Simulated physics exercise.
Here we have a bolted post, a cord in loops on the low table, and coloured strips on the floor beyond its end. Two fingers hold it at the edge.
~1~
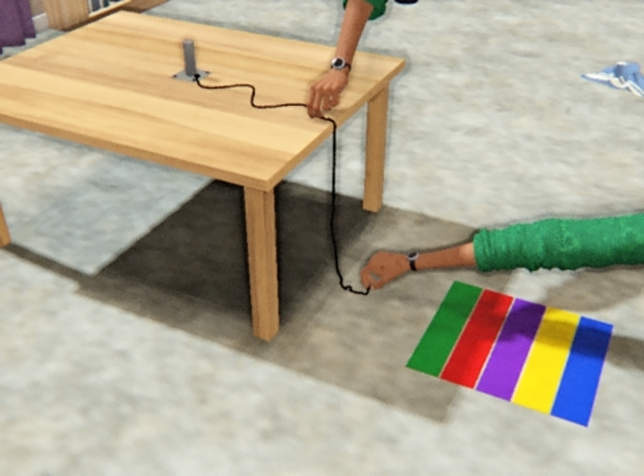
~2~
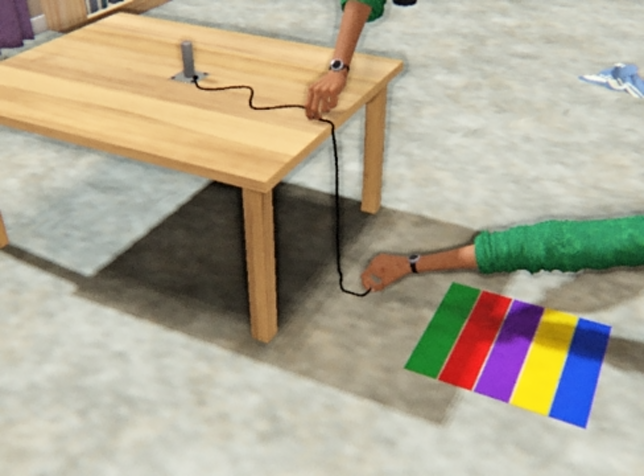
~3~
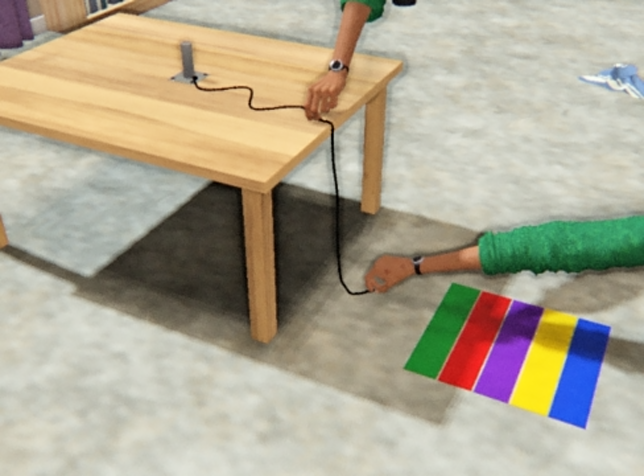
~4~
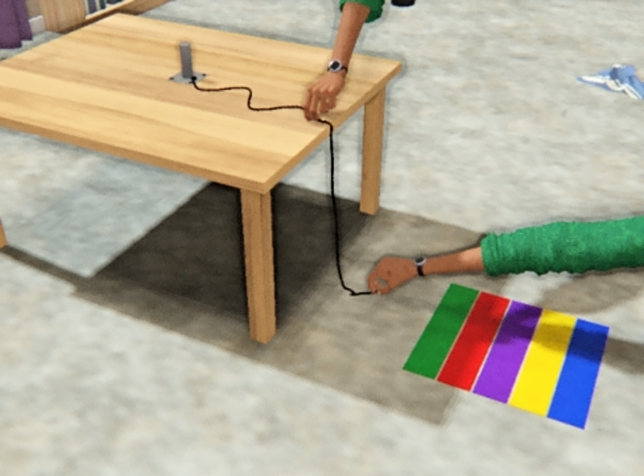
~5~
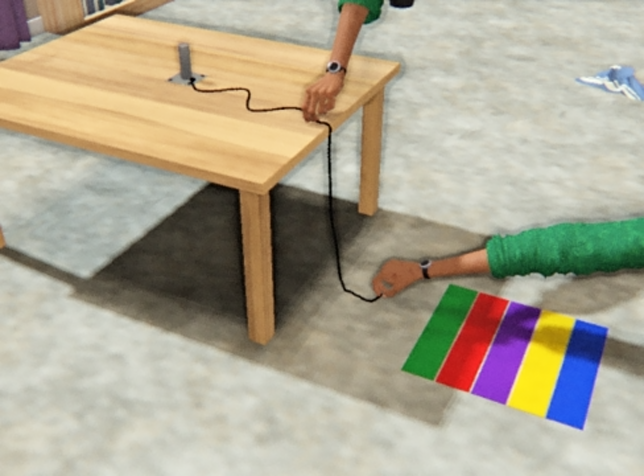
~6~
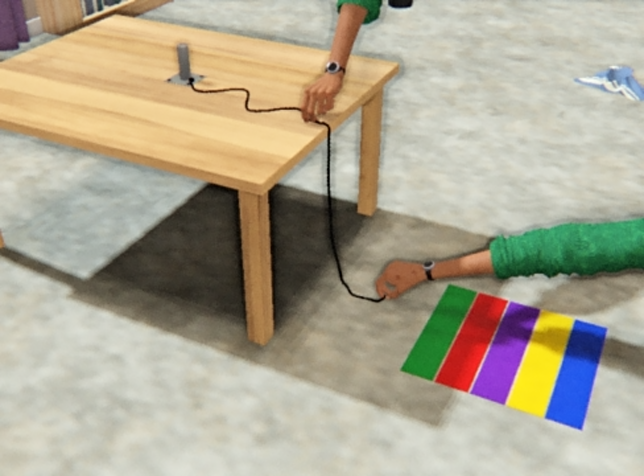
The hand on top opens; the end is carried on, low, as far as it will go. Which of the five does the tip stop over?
The end stops over the yellow strip.
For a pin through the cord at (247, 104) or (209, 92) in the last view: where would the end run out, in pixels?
Near (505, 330) and (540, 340).
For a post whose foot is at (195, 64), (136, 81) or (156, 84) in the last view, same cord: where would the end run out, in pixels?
Try by try, around (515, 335), (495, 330) and (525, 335).
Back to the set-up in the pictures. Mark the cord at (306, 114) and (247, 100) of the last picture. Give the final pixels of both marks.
About (347, 138), and the other about (275, 104).
Soon after, end near (483, 325); over red.
After that, end near (526, 337); over purple.
At the stop, end near (552, 345); over yellow. It gets as far as the yellow strip.
